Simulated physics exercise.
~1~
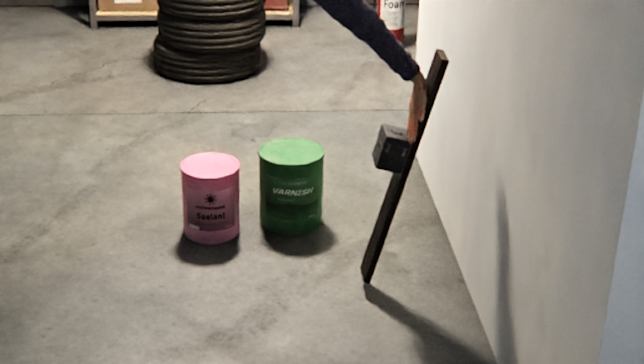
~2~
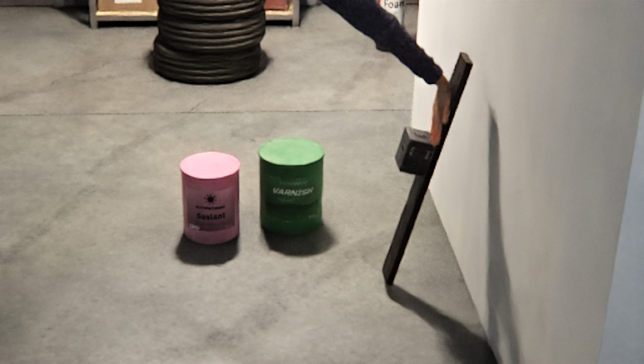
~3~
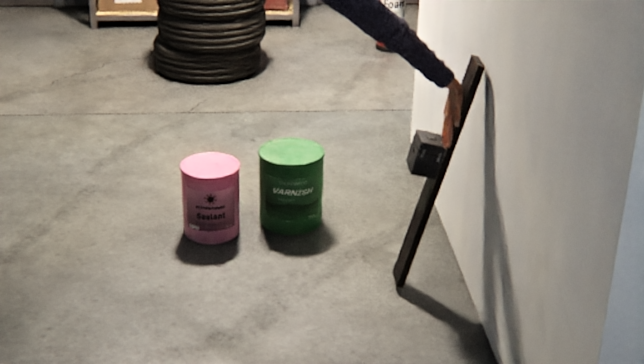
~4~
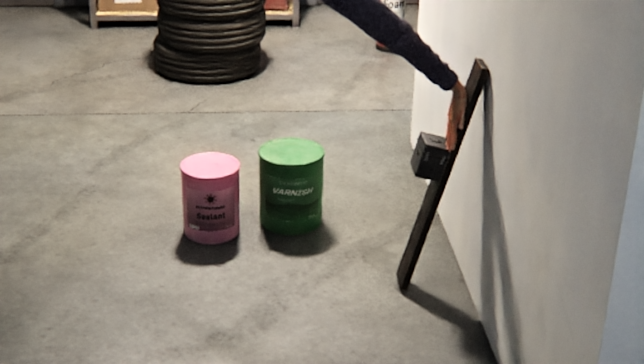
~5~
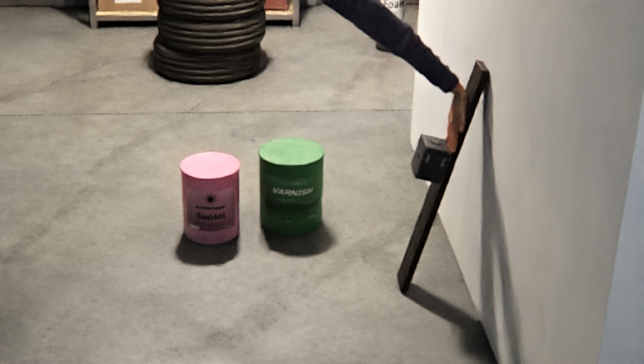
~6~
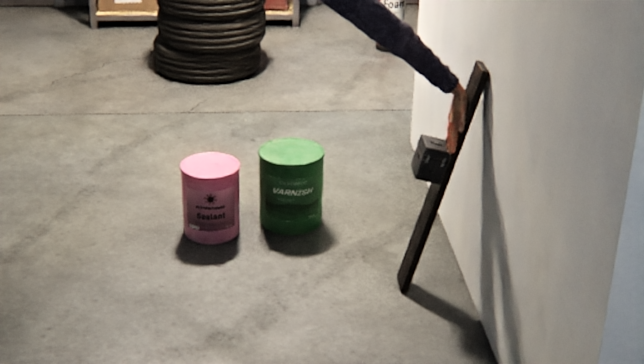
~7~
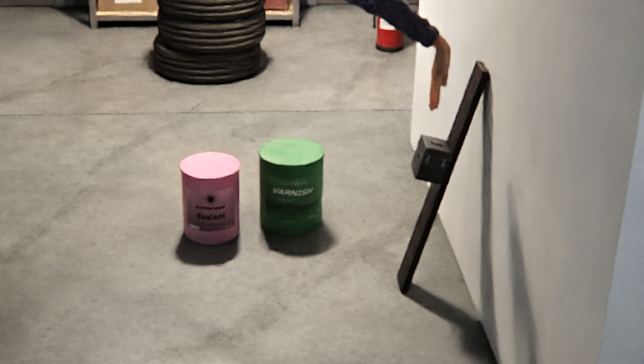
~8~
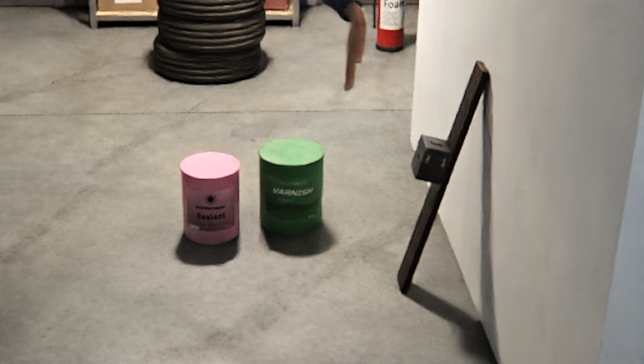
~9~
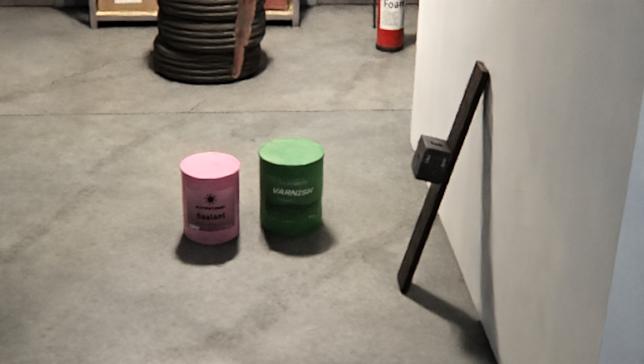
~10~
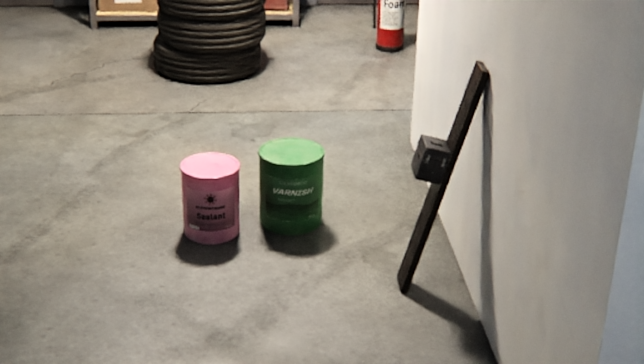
A black plank is leaned against the wall by a hand, which withdraws, leaving it leaning.
